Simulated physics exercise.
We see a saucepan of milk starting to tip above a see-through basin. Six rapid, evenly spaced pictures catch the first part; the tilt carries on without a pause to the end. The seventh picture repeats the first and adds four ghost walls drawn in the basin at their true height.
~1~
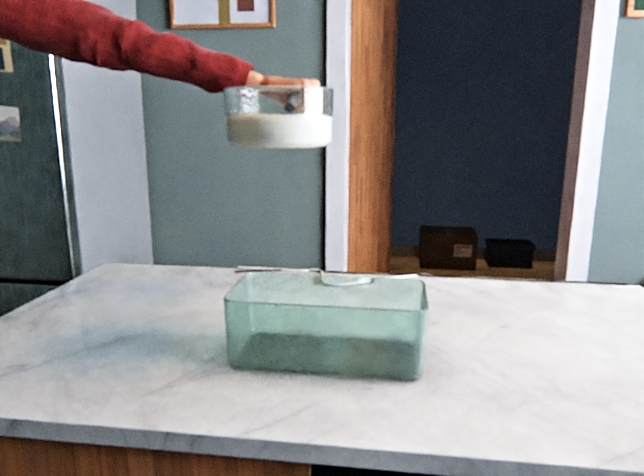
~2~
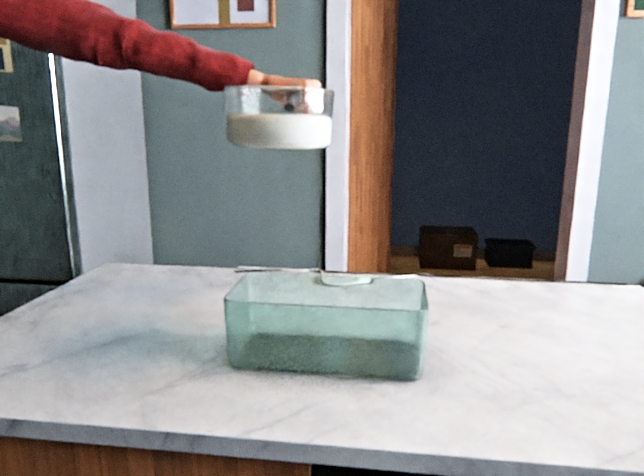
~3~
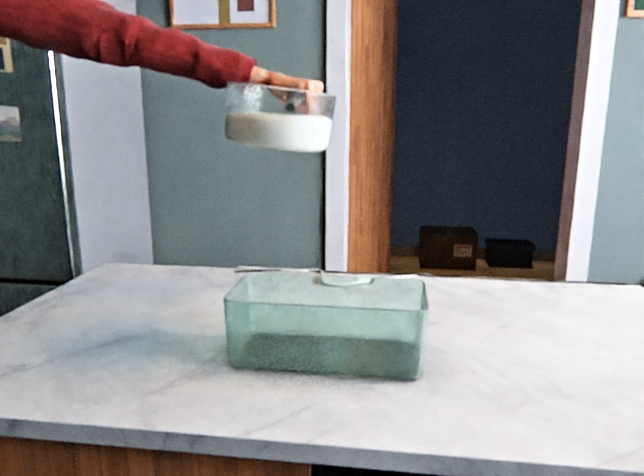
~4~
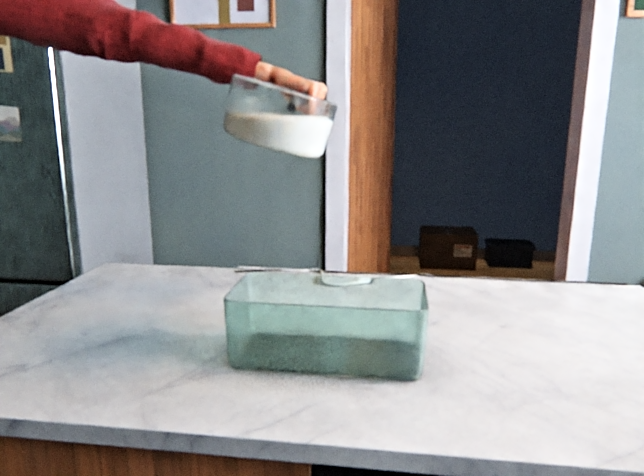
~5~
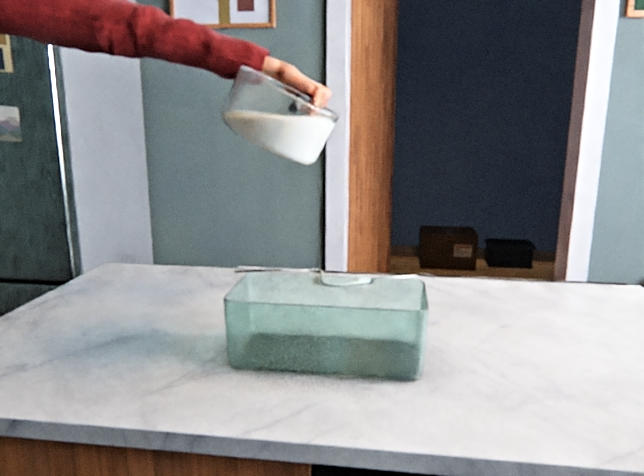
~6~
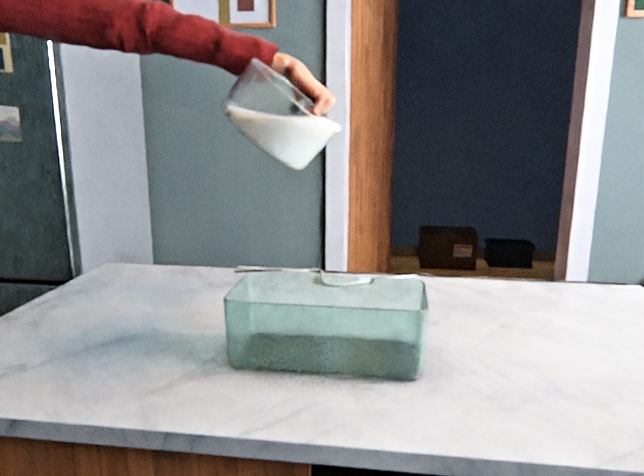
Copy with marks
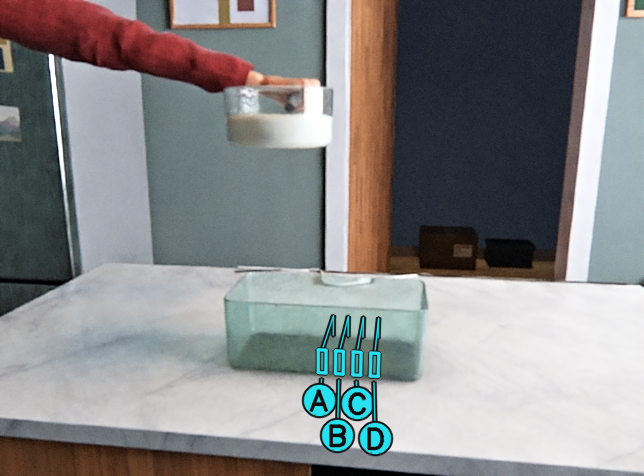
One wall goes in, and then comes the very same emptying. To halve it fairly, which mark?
Take C.
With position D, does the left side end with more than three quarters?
No, it does not.
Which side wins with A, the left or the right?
The right one.
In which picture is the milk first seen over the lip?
In picture 6.
On the marked copy, A at (321, 378); B at (338, 379); C at (356, 381); D at (373, 382).
For position A, about 14 % ends left of the wall and 80 % right of it; 6 % is lost outside.
For position B, about 32 % ends left of the wall and 62 % right of it; 5 % is lost outside.
For position C, about 48 % ends left of the wall and 46 % right of it; 6 % is lost outside.
For position D, about 65 % ends left of the wall and 29 % right of it; 6 % is lost outside.
